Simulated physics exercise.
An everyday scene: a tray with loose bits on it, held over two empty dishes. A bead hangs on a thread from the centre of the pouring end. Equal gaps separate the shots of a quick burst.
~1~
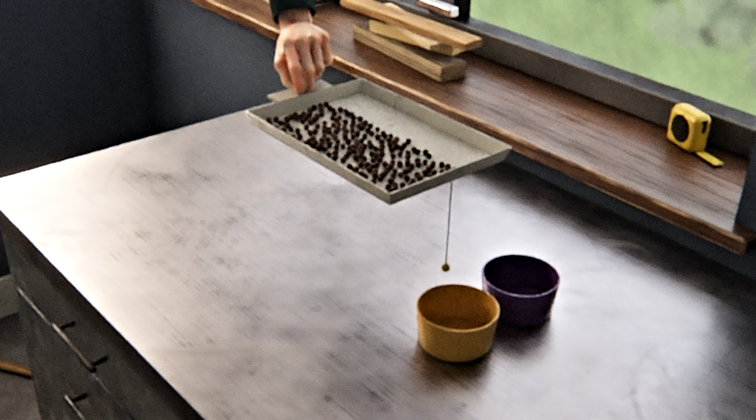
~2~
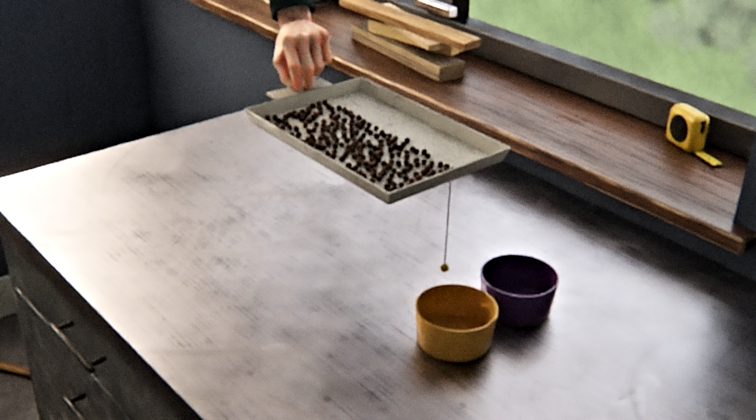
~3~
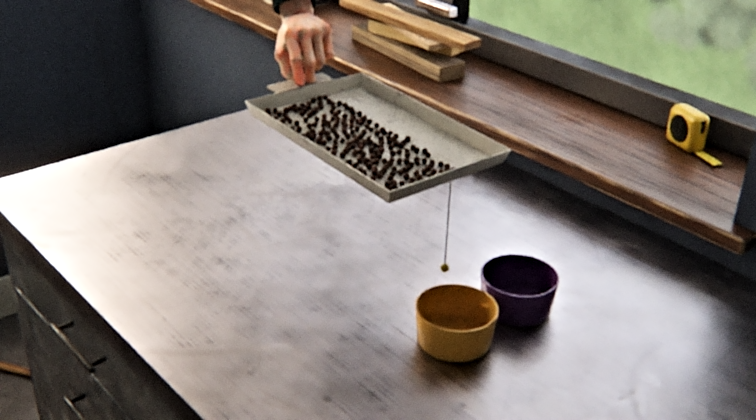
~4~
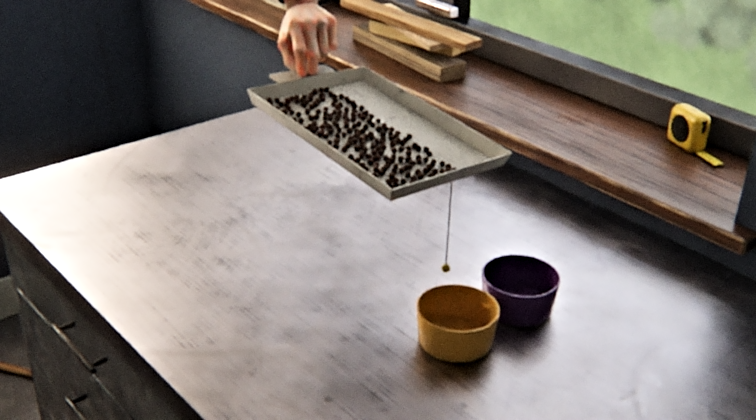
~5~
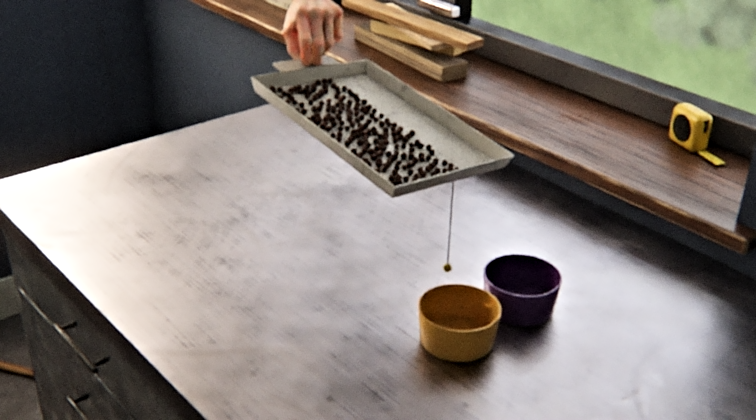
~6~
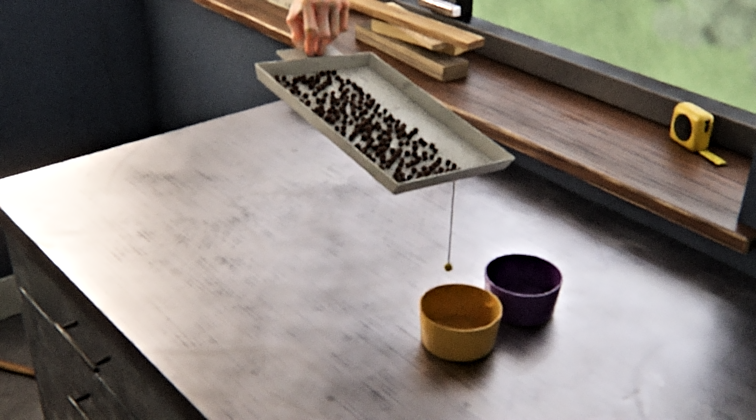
To begin with, a hand holds a shallow tray of small dark berries level above a dark worktop, near an empty yellow dish and an empty purple one. The hand then raises the far end slightly, and the tray tilts a little toward its right corner while the berries stay spread across it.
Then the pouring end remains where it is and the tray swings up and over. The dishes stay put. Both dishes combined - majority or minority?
Minority.
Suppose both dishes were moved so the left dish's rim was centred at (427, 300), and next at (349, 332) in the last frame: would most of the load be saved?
Result, first setup: The bulk; second setup: The minor share.
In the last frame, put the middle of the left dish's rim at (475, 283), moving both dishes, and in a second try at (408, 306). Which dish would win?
Taking the places in turn, it's the right side and then the right side.
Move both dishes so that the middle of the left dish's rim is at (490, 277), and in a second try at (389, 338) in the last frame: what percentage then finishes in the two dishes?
It would be roughly 50 per cent, followed by roughly 0 per cent.
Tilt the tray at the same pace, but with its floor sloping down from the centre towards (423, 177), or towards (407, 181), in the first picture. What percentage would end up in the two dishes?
Shares, approx.: 60 %, then 20 %.
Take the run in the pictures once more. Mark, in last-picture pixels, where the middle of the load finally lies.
Centre at rest, last view: Approx. (501, 282).
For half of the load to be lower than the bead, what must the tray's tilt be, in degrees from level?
The tilt then is about 95°.
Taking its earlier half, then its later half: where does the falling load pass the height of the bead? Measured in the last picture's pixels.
The opening half passes (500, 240), the closing half (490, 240).
Soon, tray tipped steeply; most on the tray; a small part in the right dish; a small part outside both; a stray few in the air.
A while on, tray tipped past a quarter turn; a small part on the tray; about a third in the right dish; about half outside both; about a quarter in the air.
Towards the end, tray tipped past a quarter turn; a stray few in the left dish; about a third in the right dish; about two thirds outside both.
Finally, tray tipped past a quarter turn; a stray few in the left dish; about a third in the right dish; about two thirds outside both.
